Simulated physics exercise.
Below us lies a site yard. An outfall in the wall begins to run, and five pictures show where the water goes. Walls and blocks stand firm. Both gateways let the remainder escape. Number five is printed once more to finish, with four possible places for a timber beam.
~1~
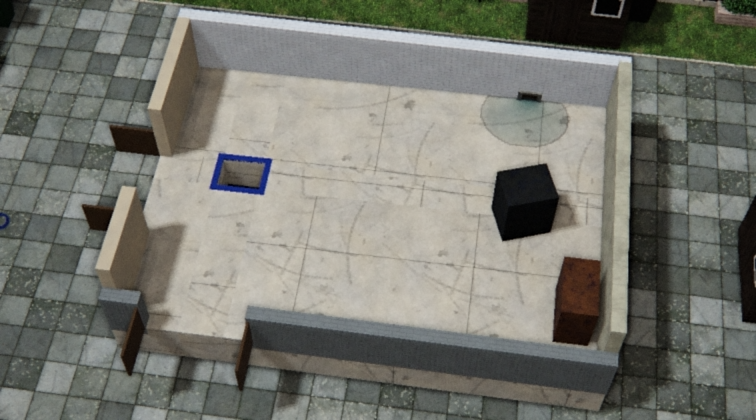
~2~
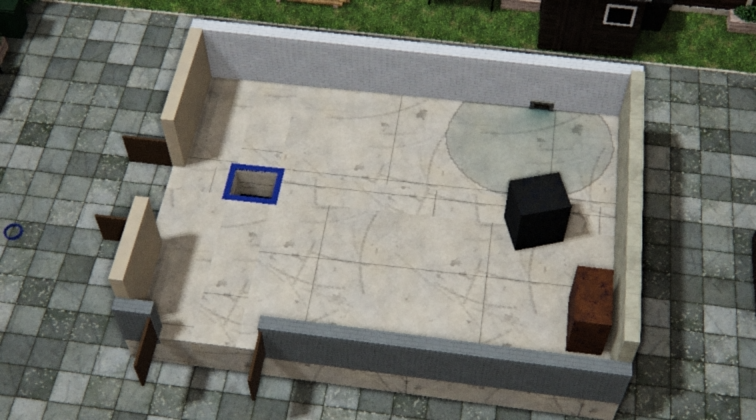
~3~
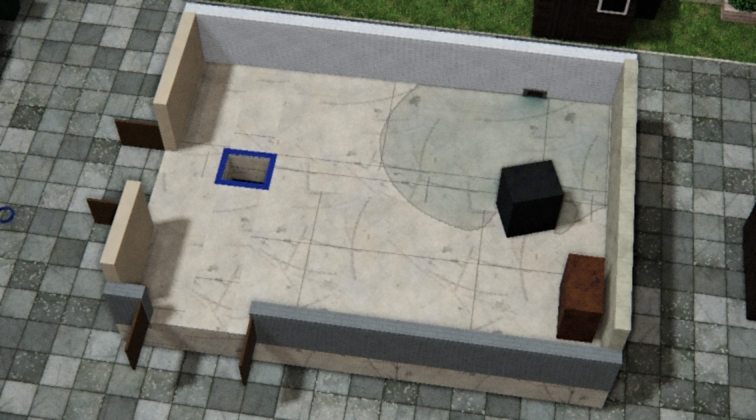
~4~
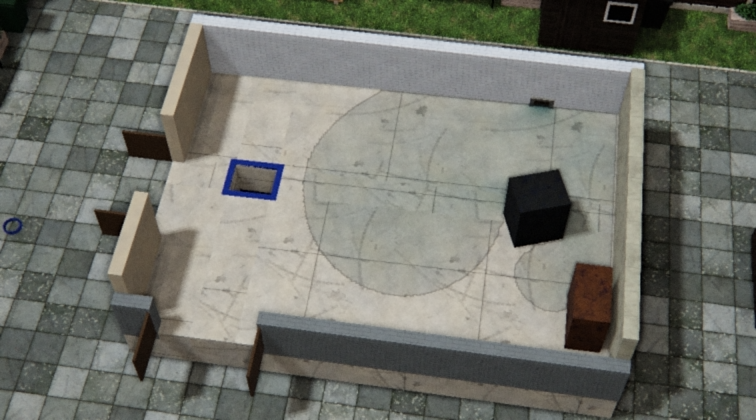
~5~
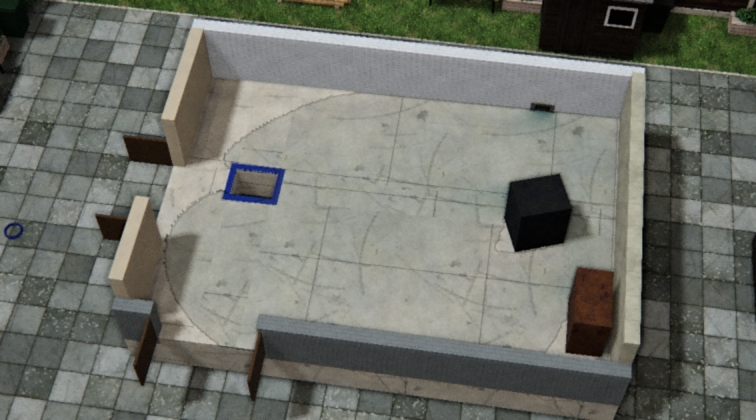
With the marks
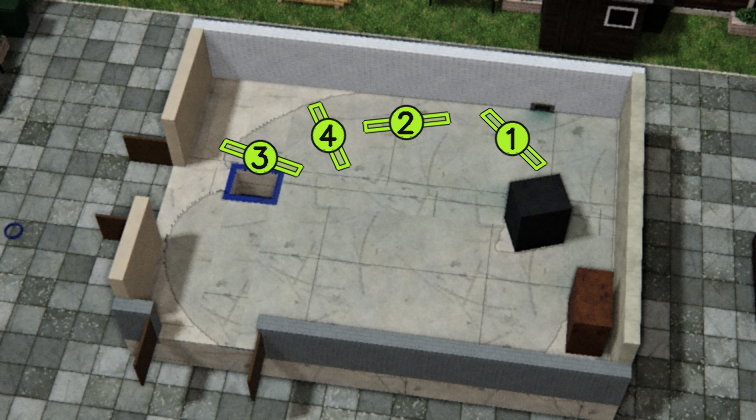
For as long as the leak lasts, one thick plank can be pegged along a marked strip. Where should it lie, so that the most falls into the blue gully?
Take 2.
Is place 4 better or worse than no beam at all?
Place 4 is worse.
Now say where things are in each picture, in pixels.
Outfall at (530, 96); blue gully at (241, 174); open gate at (200, 322); open gate at (161, 194); water covers 4 % of the ground and shows as far out as (497, 133); blue gully still dry.
Water covers 12 % of the ground and shows as far out as (502, 186); blue gully still dry.
Water covers 25 % of the ground and shows as far out as (427, 209); blue gully still dry.
Water covers 47 % of the ground and shows as far out as (319, 243); blue gully still dry.
Water covers 80 % of the ground and shows as far out as (175, 262); blue gully taking water.
On the marked copy, 1 from (486, 112) to (540, 165); 2 from (365, 126) to (447, 118); 3 from (223, 144) to (298, 170); 4 from (314, 105) to (343, 166).
With 1, about 7 % of the stream runs into the blue gully, about 93 % out by the gates.
With 2, about 15 % of the stream runs into the blue gully, about 85 % out by the gates.
With 3, about 10 % of the stream runs into the blue gully, about 90 % out by the gates.
With 4, about 10 % of the stream runs into the blue gully, about 90 % out by the gates.
